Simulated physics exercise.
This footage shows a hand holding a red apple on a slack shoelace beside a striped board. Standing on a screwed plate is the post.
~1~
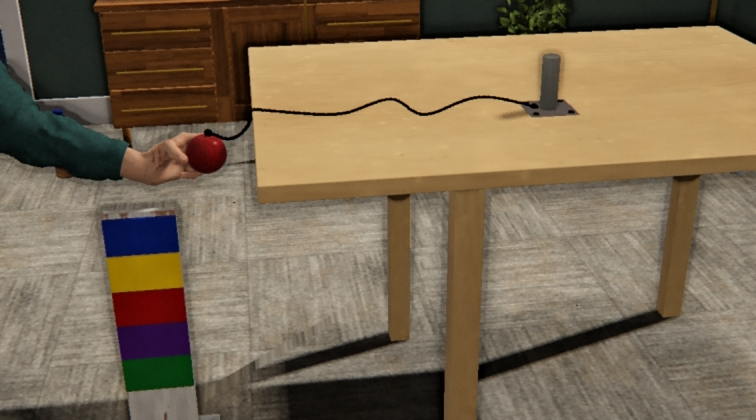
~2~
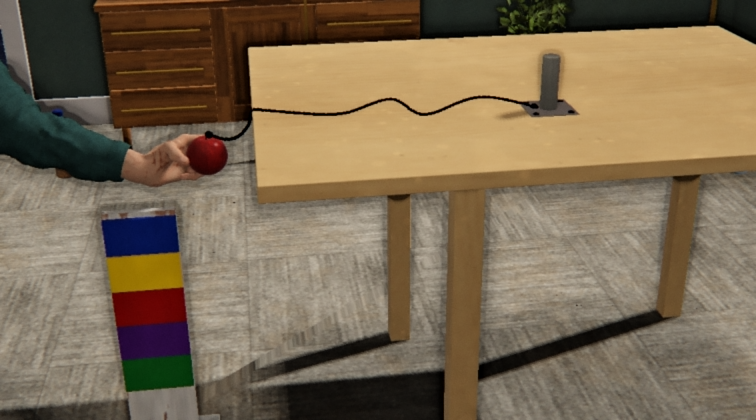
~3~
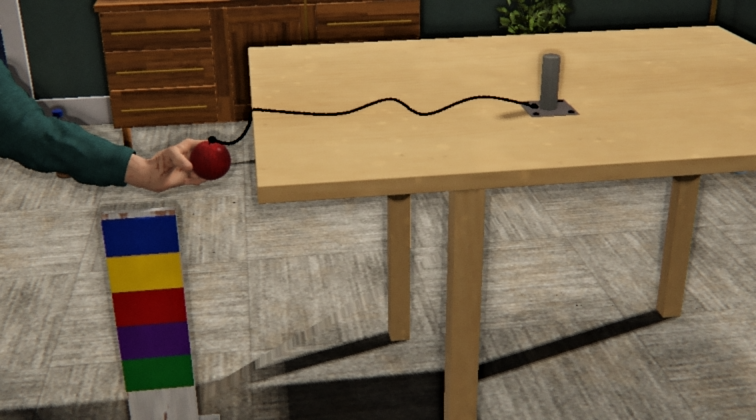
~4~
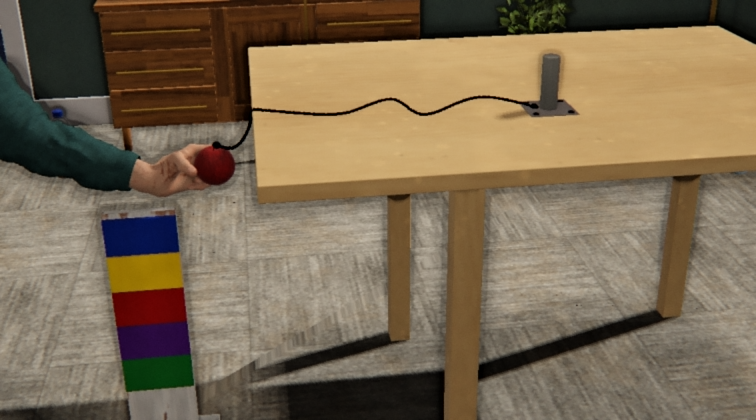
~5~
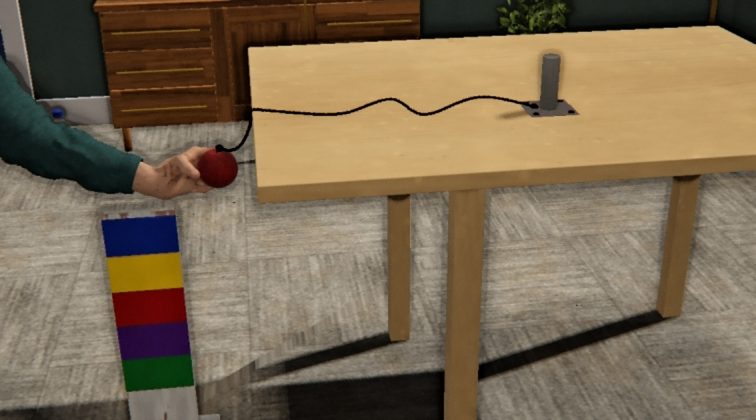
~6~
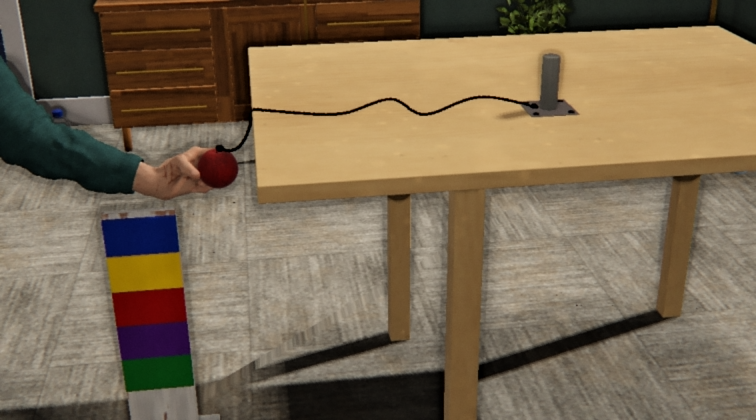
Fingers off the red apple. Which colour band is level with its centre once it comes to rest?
The yellow band.
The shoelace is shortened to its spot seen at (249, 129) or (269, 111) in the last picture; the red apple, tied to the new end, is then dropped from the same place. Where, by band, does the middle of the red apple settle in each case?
In order, the results are blue and none, it hangs higher.
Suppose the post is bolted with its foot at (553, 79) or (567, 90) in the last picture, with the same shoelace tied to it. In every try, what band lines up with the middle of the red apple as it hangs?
Answer, in order: Blue, blue.
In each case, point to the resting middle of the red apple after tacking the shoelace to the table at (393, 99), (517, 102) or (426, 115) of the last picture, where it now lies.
Approximately (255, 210), (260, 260) and (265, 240) respectively.
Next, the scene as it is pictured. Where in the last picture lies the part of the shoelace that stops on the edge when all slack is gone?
You'll find it close to (334, 115).
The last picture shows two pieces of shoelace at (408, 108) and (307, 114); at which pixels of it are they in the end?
First point (361, 109), second point (252, 137).
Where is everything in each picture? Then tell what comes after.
In the first frame, red apple (206, 154); blue (141, 237); yellow (145, 274); red (150, 308); purple (154, 342); green (158, 374).
In the second frame, red apple (207, 155); shoelace through (505, 100) (448, 107) (400, 102) (347, 113) (268, 111).
In the third frame, red apple (211, 160).
In the fourth frame, red apple (215, 166); shoelace through (505, 100) (448, 107) (400, 102) (347, 113) (268, 111).
In the fifth frame, red apple (218, 168).
In the sixth frame, red apple (218, 168); shoelace through (505, 100) (448, 107) (400, 102) (347, 113) (268, 111).
Soon after, apple near (278, 252); level with yellow.
Then, apple near (238, 258); level with yellow.
At rest, apple near (256, 263); level with yellow. Its centre hangs level with the yellow band.
